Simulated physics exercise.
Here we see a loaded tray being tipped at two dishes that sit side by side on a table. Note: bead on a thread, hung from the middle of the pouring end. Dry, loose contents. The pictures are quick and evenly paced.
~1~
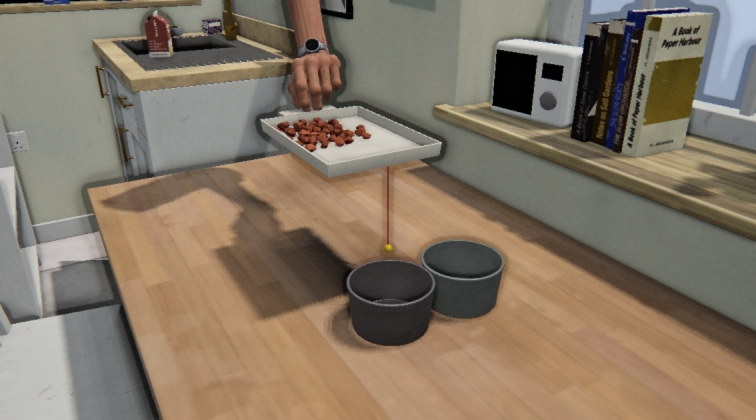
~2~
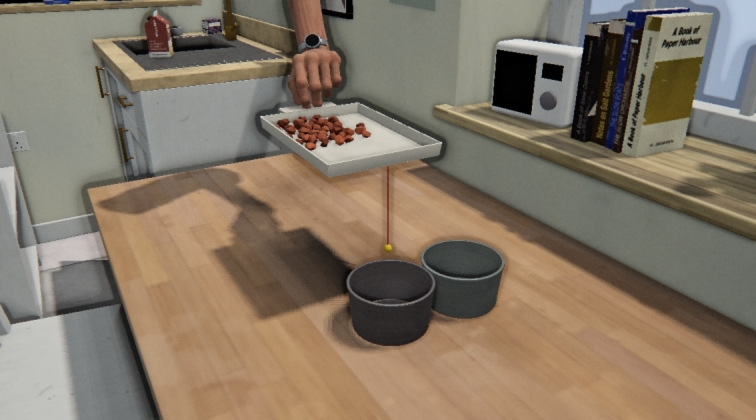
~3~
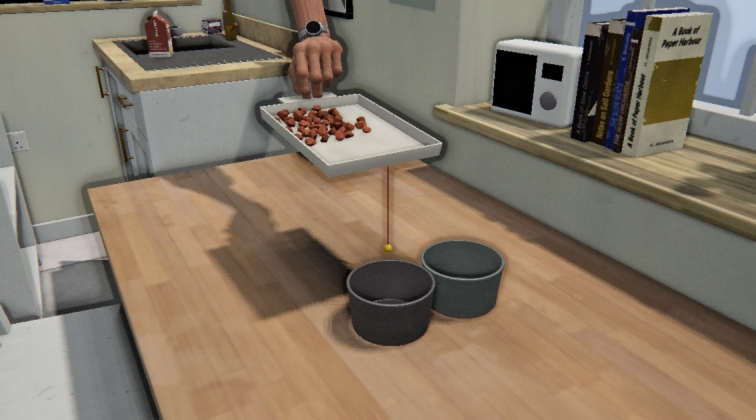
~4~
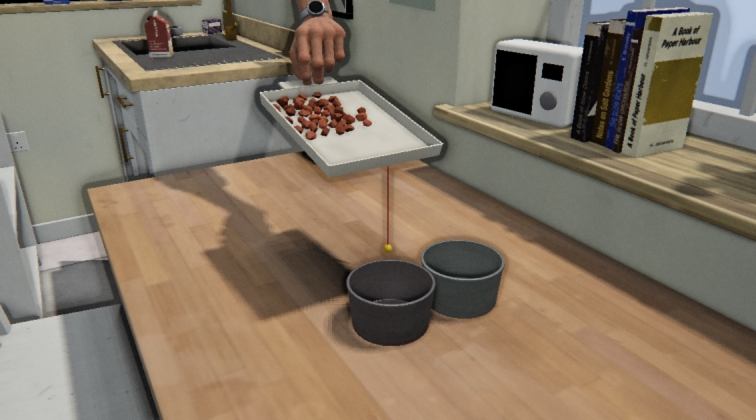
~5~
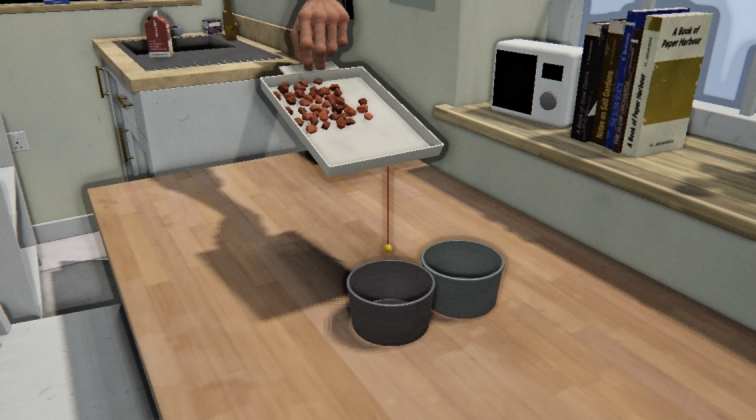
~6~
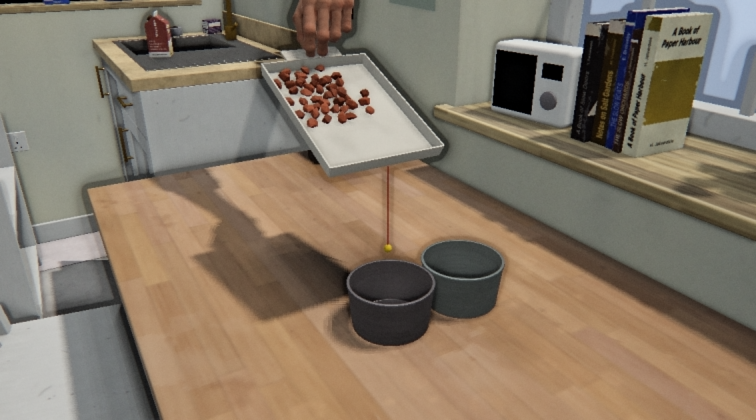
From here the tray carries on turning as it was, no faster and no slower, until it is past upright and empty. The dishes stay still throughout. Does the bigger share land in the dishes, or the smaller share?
The catch is a majority of the load.
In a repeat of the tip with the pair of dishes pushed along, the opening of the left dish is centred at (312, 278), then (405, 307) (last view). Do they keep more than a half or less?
Try 1: A minority of it. Try 2: A minority of it.
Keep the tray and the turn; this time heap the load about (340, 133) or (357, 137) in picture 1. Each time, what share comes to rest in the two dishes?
Share in order: Roughly 80 %, 90 %.
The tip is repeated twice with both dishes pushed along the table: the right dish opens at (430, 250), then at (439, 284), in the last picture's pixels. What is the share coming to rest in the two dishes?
It would be near 40 per cent first and near 60 per cent second.
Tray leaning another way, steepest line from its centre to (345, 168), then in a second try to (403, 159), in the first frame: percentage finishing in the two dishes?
Shares, approx.: 40 %, then 80 %.
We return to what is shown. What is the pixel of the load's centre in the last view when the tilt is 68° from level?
In the last view, the load is centred close to (373, 152).
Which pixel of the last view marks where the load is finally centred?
Close to (400, 322) in the last view.
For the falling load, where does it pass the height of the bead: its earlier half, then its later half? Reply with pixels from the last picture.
Early half (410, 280), late half (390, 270).
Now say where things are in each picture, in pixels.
Corners of the pouring end at (329, 164) and (439, 143), level; middle of the load at (324, 133), bits of crushed brick; left dish at (414, 319); right dish at (487, 293); bead on its thread at (388, 248), in the first frame.
Corners of the pouring end at (329, 164) and (440, 143), level; middle of the load at (324, 131), in the second frame.
Corners of the pouring end at (329, 164) and (440, 143), tipped barely, level across its low end; middle of the load at (324, 124), in the third frame.
Corners of the pouring end at (330, 165) and (441, 143), tipped a little, level across its low end; middle of the load at (325, 115), in the fourth frame.
Corners of the pouring end at (331, 166) and (442, 144), tipped clearly, level across its low end; middle of the load at (326, 105), in the fifth frame.
Corners of the pouring end at (331, 166) and (442, 145), tipped clearly, level across its low end; middle of the load at (327, 96); left dish at (414, 319); right dish at (487, 293), in the sixth frame.
Soon, tray tipped steeply; nearly all on the tray; a small part in the air.
A while on, tray tipped past a quarter turn; about a quarter on the tray; about half in the left dish; a small part in the right dish; about a quarter outside both; a small part in the air.
Towards the end, tray tipped past a quarter turn; about two thirds in the left dish; a small part in the right dish; about a quarter outside both.
Finally, tray tipped past a quarter turn; about two thirds in the left dish; a small part in the right dish; about a quarter outside both.
